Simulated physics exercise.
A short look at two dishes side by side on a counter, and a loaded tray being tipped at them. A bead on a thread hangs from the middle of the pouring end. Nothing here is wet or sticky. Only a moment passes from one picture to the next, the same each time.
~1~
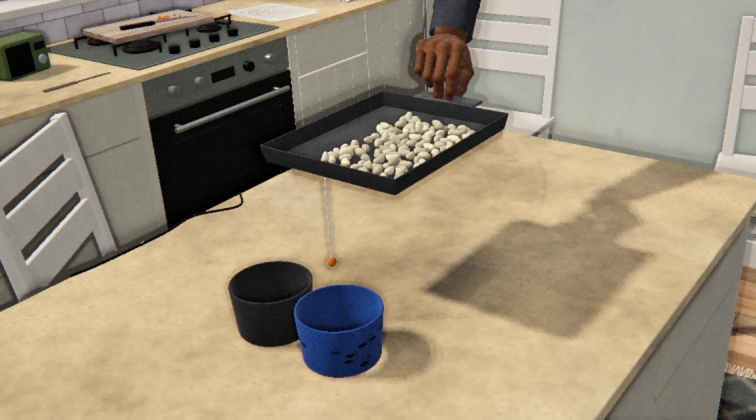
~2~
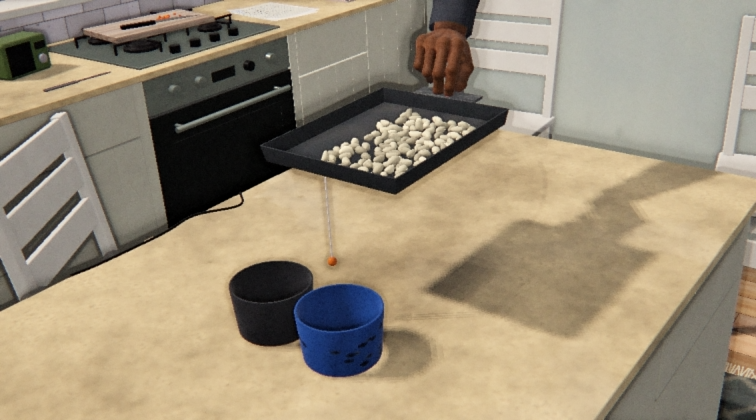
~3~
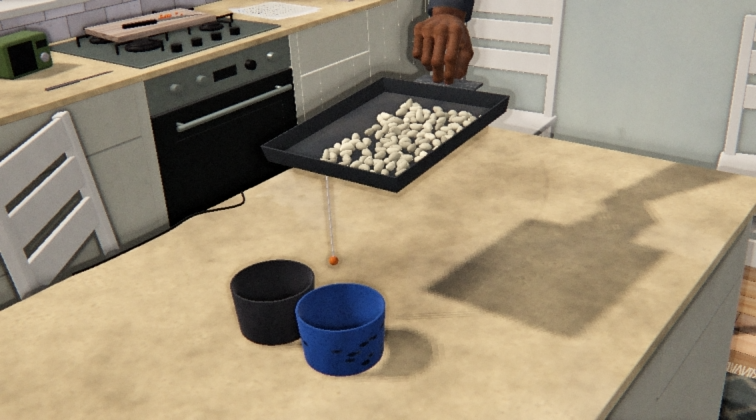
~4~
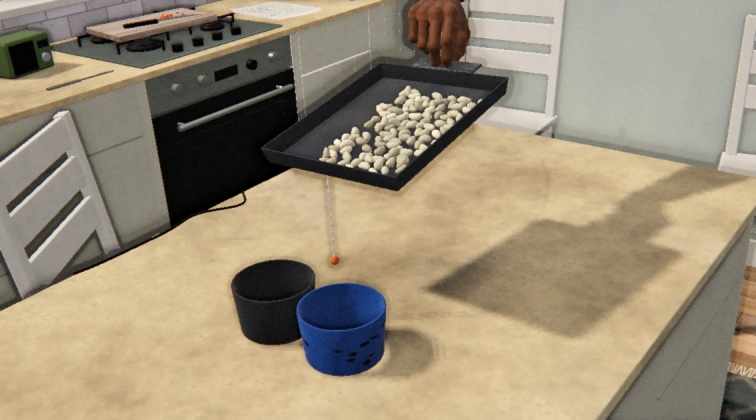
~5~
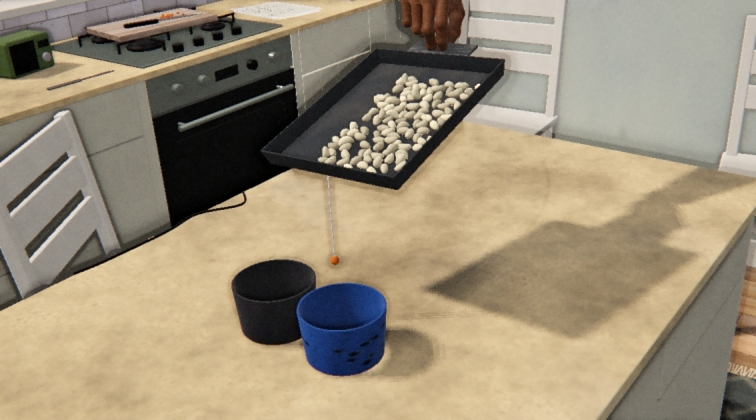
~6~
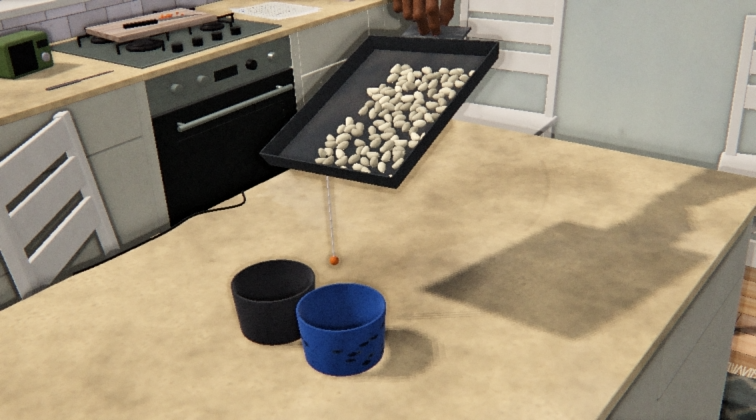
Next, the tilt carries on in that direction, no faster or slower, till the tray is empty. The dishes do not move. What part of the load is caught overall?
Together they catch over half.
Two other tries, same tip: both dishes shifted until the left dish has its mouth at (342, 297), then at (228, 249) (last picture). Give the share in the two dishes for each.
First some 20, then 60 per cent.
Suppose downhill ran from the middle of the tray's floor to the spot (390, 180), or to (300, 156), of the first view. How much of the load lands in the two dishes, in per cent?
Near 30 % and 10 %.
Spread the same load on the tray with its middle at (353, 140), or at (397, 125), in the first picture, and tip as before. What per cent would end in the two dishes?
About 80 and 80 per cent.
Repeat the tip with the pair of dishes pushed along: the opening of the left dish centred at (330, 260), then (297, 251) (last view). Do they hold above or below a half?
The first try: Under half. The second: Below a half.
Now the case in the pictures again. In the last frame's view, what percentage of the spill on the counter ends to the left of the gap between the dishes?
About 90 per cent.
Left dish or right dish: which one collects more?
Fuller: The dish on the left.
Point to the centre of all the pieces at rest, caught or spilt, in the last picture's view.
At about (273, 320).
Soon, tray tipped steeply; all on the tray.
A while on, tray tipped past a quarter turn; about two thirds on the tray; a stray few in the right dish; a small part in the left dish; a small part outside both; a small part in the air.
Towards the end, tray tipped past a quarter turn; about a quarter in the right dish; about half in the left dish; about a quarter outside both.
Finally, tray tipped past a quarter turn; about a quarter in the right dish; about half in the left dish; about a quarter outside both.
